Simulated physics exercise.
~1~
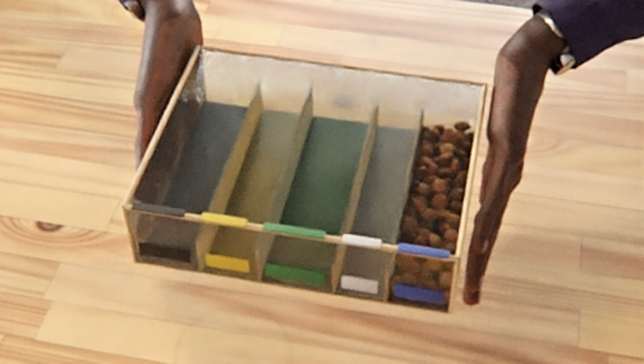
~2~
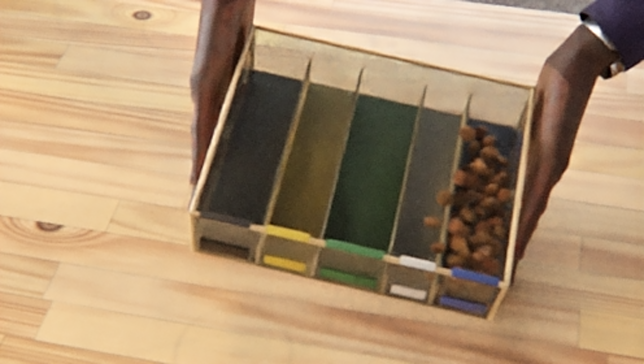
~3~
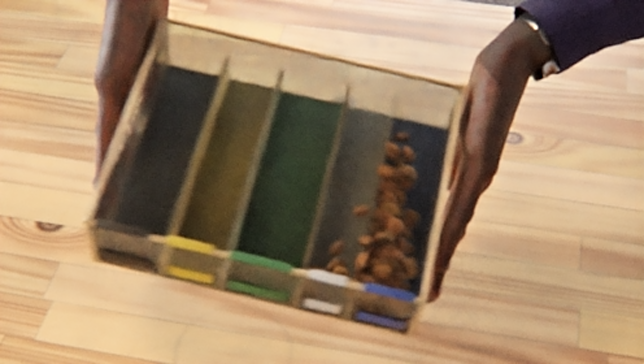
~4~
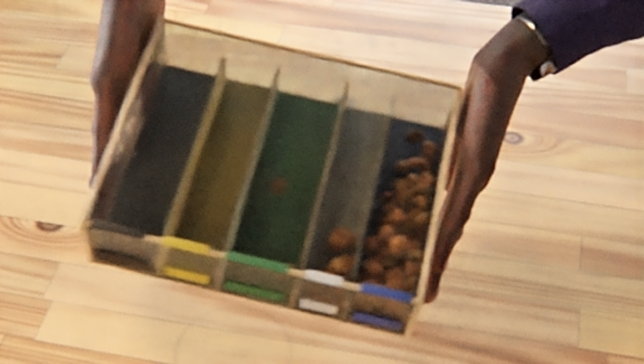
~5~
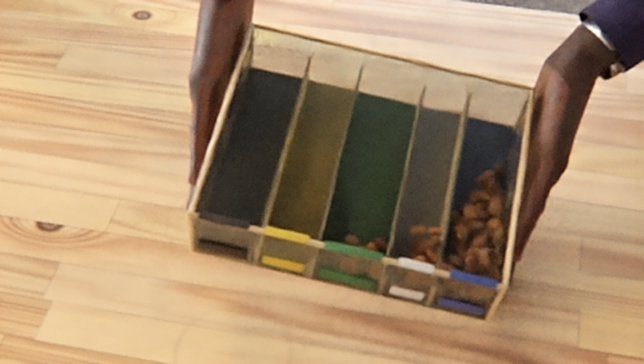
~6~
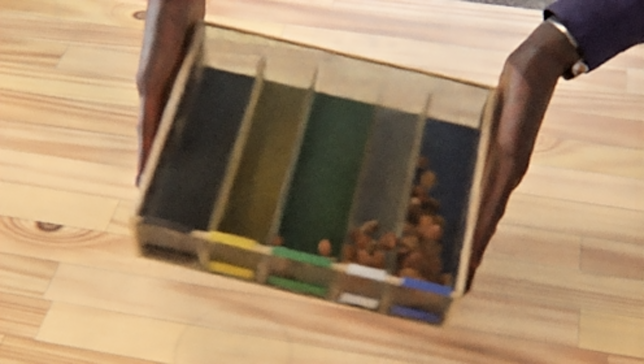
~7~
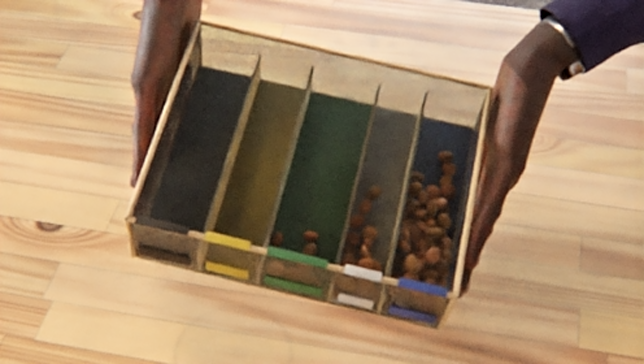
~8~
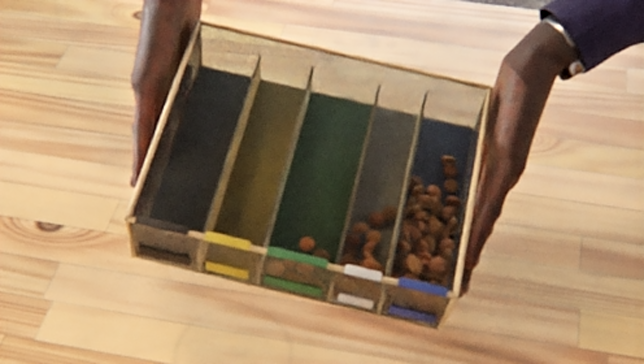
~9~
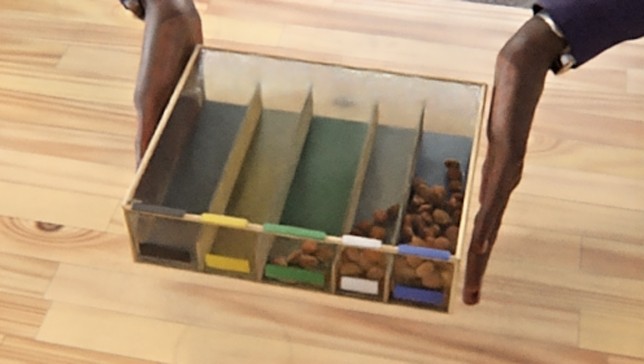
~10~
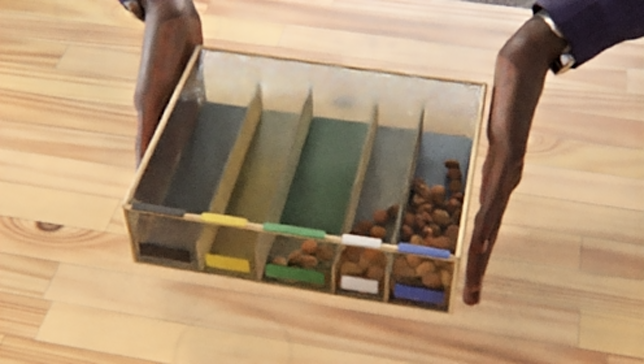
On a wooden tabletop, two hands tilted a clear-lidded, divided box of brown kibble and shook it from side to side, then leveled it, leaving most pieces in the blue section, some in the white and a few in the green.
